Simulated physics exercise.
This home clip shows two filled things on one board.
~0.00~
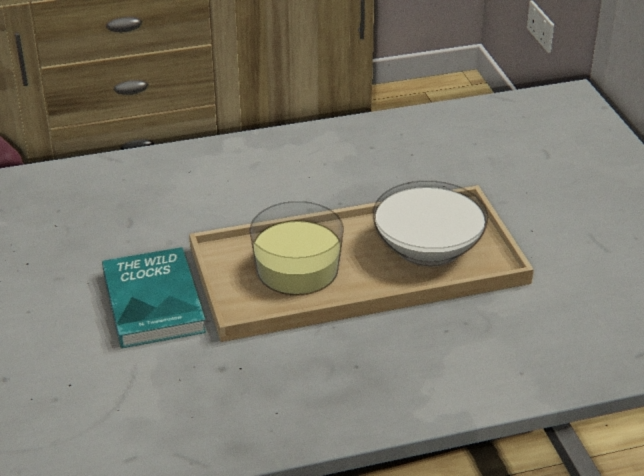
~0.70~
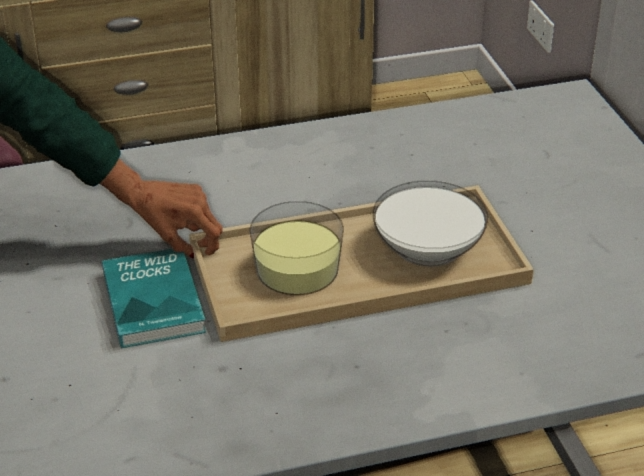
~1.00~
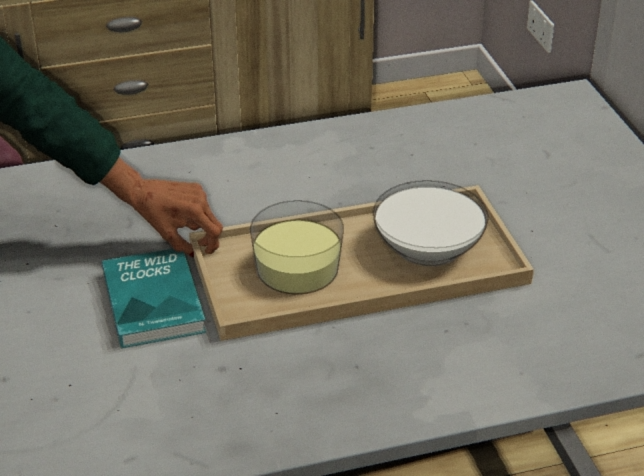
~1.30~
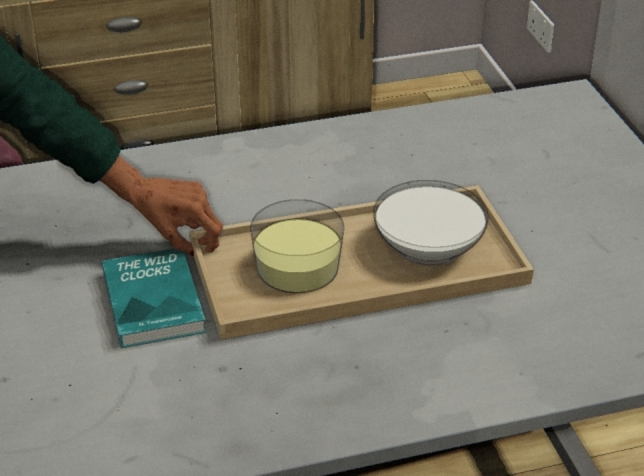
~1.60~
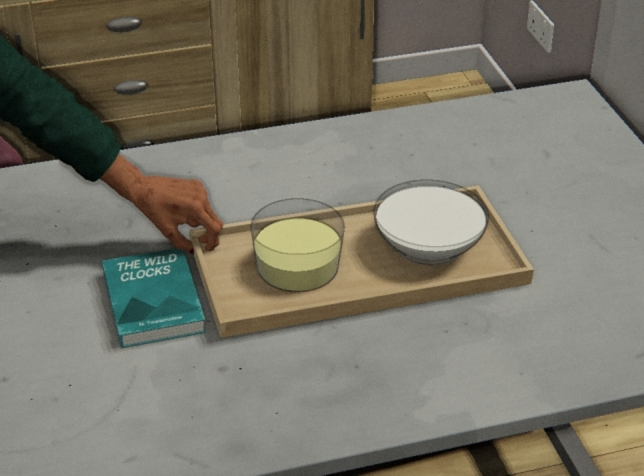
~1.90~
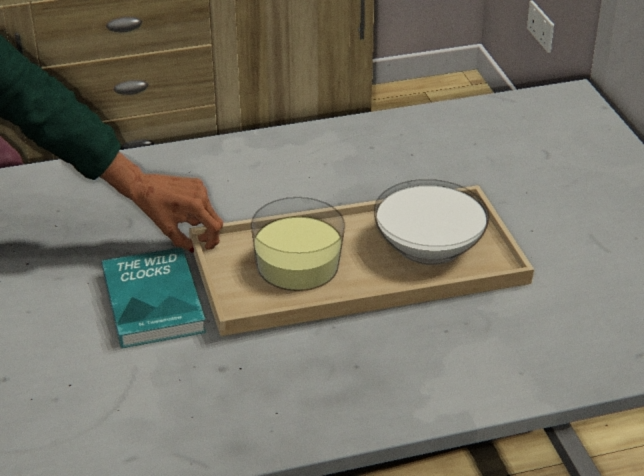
In the video, a clear tub of yellow contents and a bowl of white contents sit on a wooden tray beside a teal book; a hand reaches in from the left, grips the tray's end and raises it very slightly.
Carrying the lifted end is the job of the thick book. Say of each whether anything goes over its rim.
The tub holds; the bowl holds.
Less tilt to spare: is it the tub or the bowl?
It's the right one.
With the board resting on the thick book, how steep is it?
My estimate is something close to 3 degrees.
After 2.6 s, the board slopes by about 2°; tub, nothing has left it; bowl, nothing has left it.
After 3.4 s, the board slopes by about 4°; tub, nothing has left it; bowl, nothing has left it.
After 4.6 s, the board slopes by about 3°, resting on the thick book; tub, nothing has left it; bowl, nothing has left it.
